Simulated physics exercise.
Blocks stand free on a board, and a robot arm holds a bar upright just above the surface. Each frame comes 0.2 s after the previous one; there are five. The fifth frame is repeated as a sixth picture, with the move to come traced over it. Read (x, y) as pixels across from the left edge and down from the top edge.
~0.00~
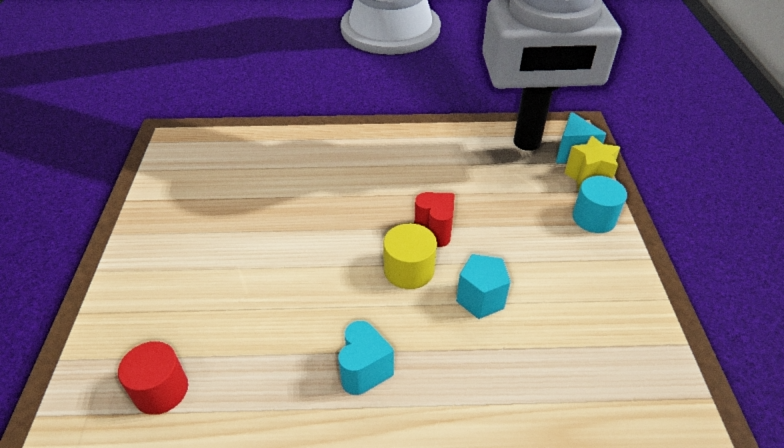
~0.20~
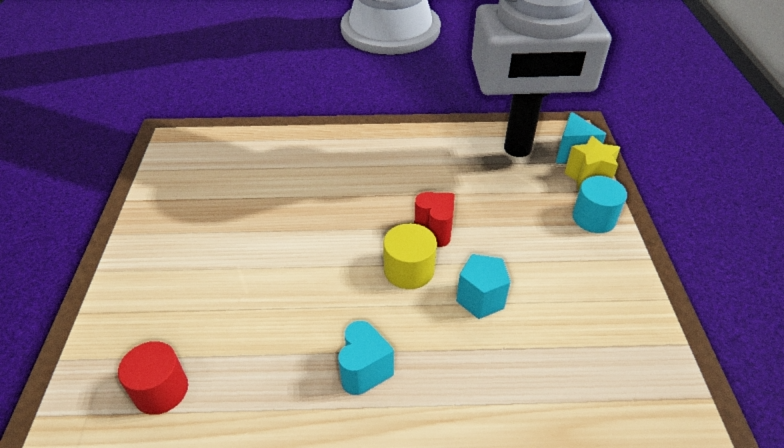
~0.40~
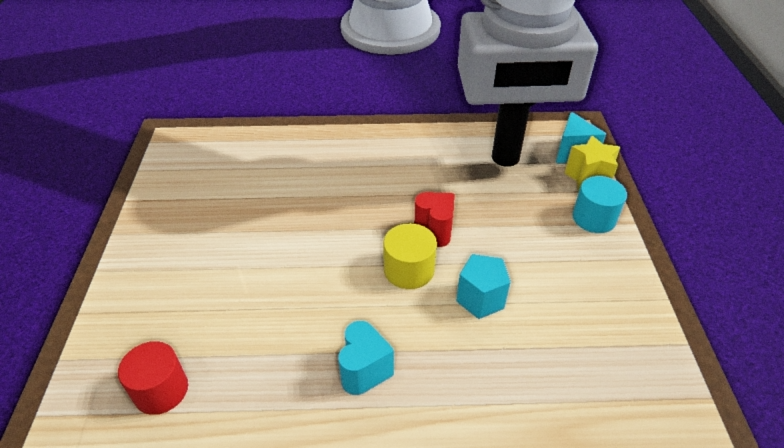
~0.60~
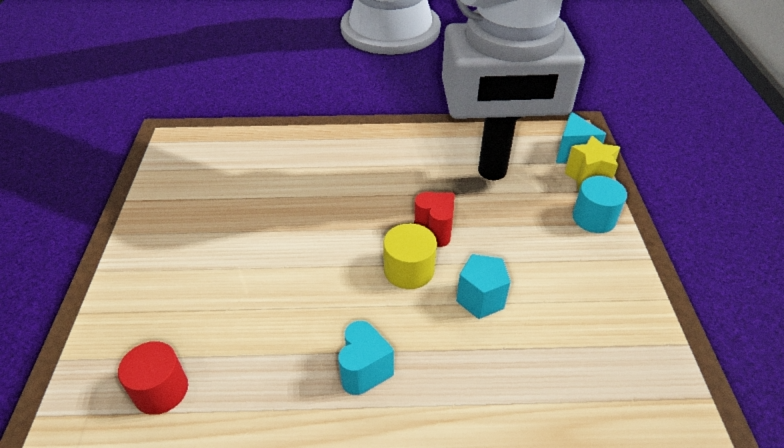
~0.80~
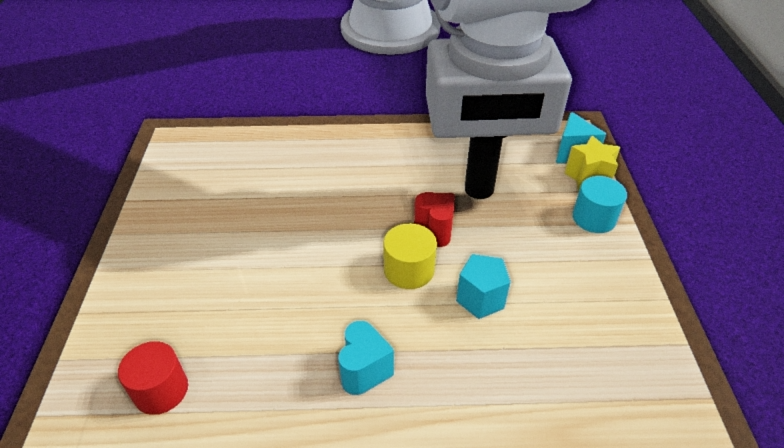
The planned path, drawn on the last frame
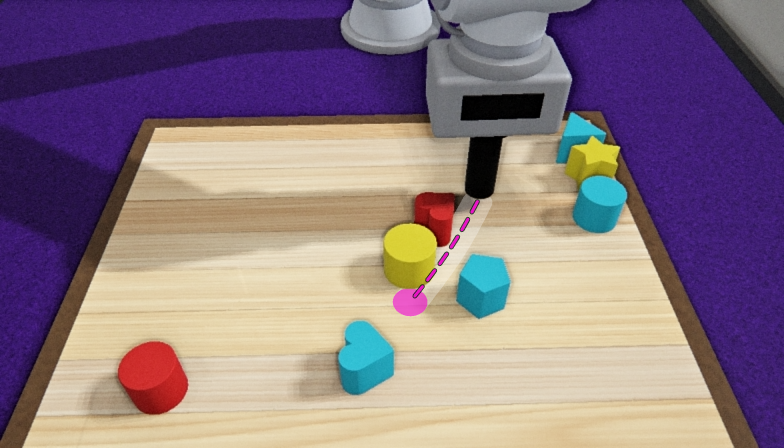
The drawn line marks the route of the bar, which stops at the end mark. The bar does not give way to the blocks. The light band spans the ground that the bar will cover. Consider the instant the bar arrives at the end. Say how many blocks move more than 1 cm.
The push moves two blocks more than 1 cm.
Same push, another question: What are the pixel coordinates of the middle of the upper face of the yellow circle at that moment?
Located at (368, 263).
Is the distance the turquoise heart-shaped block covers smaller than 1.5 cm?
Final answer: Yes.
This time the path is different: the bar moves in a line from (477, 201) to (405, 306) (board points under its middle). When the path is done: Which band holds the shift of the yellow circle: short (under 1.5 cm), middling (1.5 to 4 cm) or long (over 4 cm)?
The largest band: Over 4 cm.
Drawn move, from (477, 201) via (450, 249), ending at (410, 302).
What follows on the original path. One third of the way, bar (461, 221); red heart-shaped block (430, 207).
Two thirds of the way, bar (438, 256); yellow circle (398, 249); red heart-shaped block (422, 209), turned 15° clockwise.
At the end, bar (411, 291); turquoise heart-shaped block still; yellow circle (368, 263); red heart-shaped block (422, 209), turned 15° clockwise; turquoise pentagonal block still.
